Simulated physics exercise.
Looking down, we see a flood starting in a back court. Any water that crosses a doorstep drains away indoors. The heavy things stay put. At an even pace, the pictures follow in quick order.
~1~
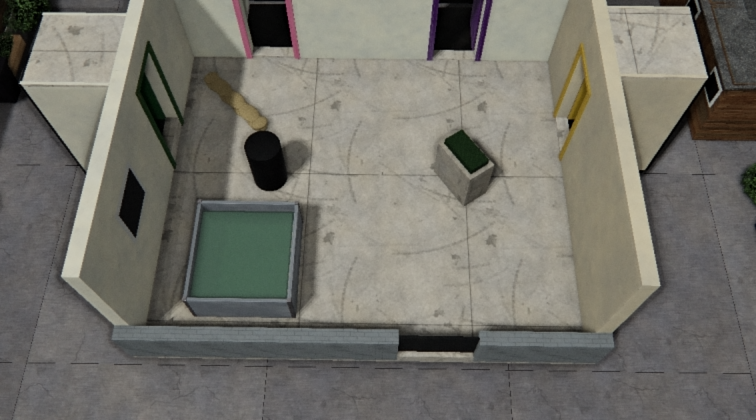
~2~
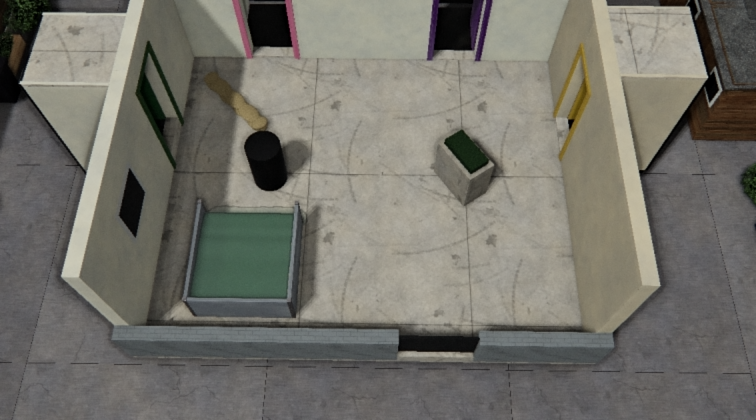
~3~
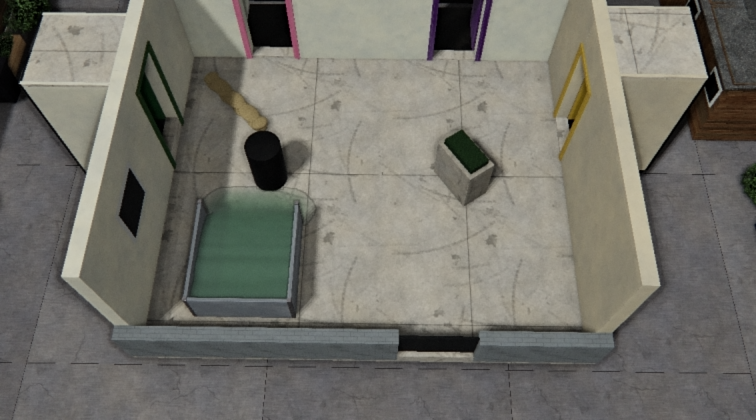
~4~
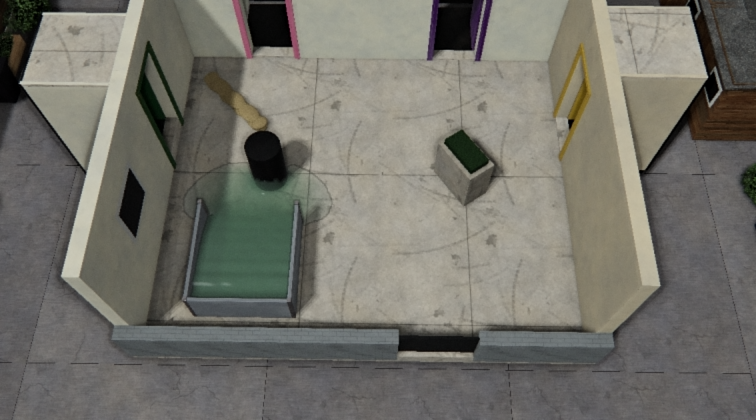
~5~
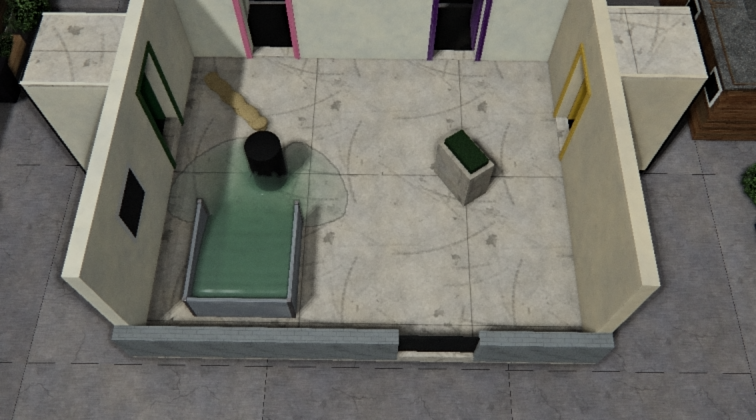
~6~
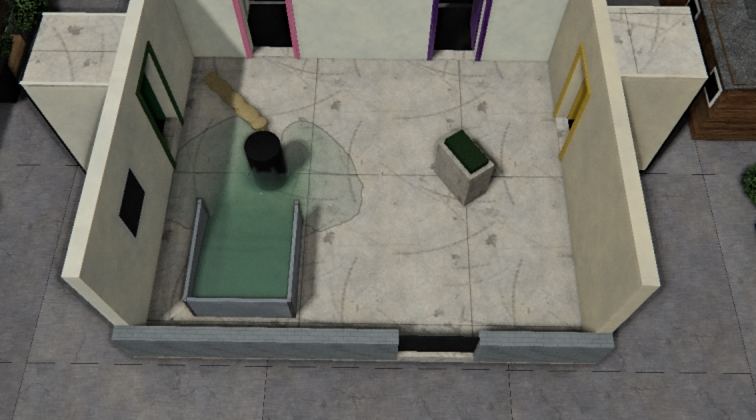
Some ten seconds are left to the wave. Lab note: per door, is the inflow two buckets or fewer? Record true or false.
Pink door true; purple door false; green door true; yellow door false.
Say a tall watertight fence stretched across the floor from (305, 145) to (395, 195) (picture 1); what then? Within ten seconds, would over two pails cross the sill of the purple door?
Well, purple does not reach it.
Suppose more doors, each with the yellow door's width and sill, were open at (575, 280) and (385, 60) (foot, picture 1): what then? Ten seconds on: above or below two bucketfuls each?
Well, the first one doesn't reach it and the next one tops it.
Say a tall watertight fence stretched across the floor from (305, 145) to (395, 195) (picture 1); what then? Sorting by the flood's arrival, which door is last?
That is the one in yellow.
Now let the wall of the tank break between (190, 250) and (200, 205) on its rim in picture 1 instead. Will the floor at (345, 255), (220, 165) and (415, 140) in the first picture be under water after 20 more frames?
Taken in turn they're unwetted, swamped and unwetted.
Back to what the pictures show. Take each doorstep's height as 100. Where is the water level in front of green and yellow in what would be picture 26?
Near 50 per cent and 80 per cent, respectively.
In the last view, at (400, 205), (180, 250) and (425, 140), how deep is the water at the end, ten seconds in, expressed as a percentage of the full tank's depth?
In order: Roughly 4, 6 and 8 in a hundred.
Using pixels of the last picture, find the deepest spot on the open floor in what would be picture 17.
Around (195, 59).
A moment on, water covers 25 % of the floor; the pink door not reached, the purple door not reached, the green door wet at the sill, nothing in, the yellow door not reached.
Next, water covers 45 % of the floor; the pink door wet at the sill, nothing in, the purple door not reached, the green door wet at the sill, nothing in, the yellow door not reached.
Then, water covers 60 % of the floor; the pink door under two buckets in, the purple door under two buckets in, the green door wet at the sill, nothing in, the yellow door wet at the sill, nothing in.
Later, water covers 70 % of the floor; the pink door under two buckets in, the purple door over two buckets in, the green door wet at the sill, nothing in, the yellow door under two buckets in.
In the end, water covers 90 % of the floor; the pink door under two buckets in, the purple door over two buckets in, the green door wet at the sill, nothing in, the yellow door far over two buckets in.
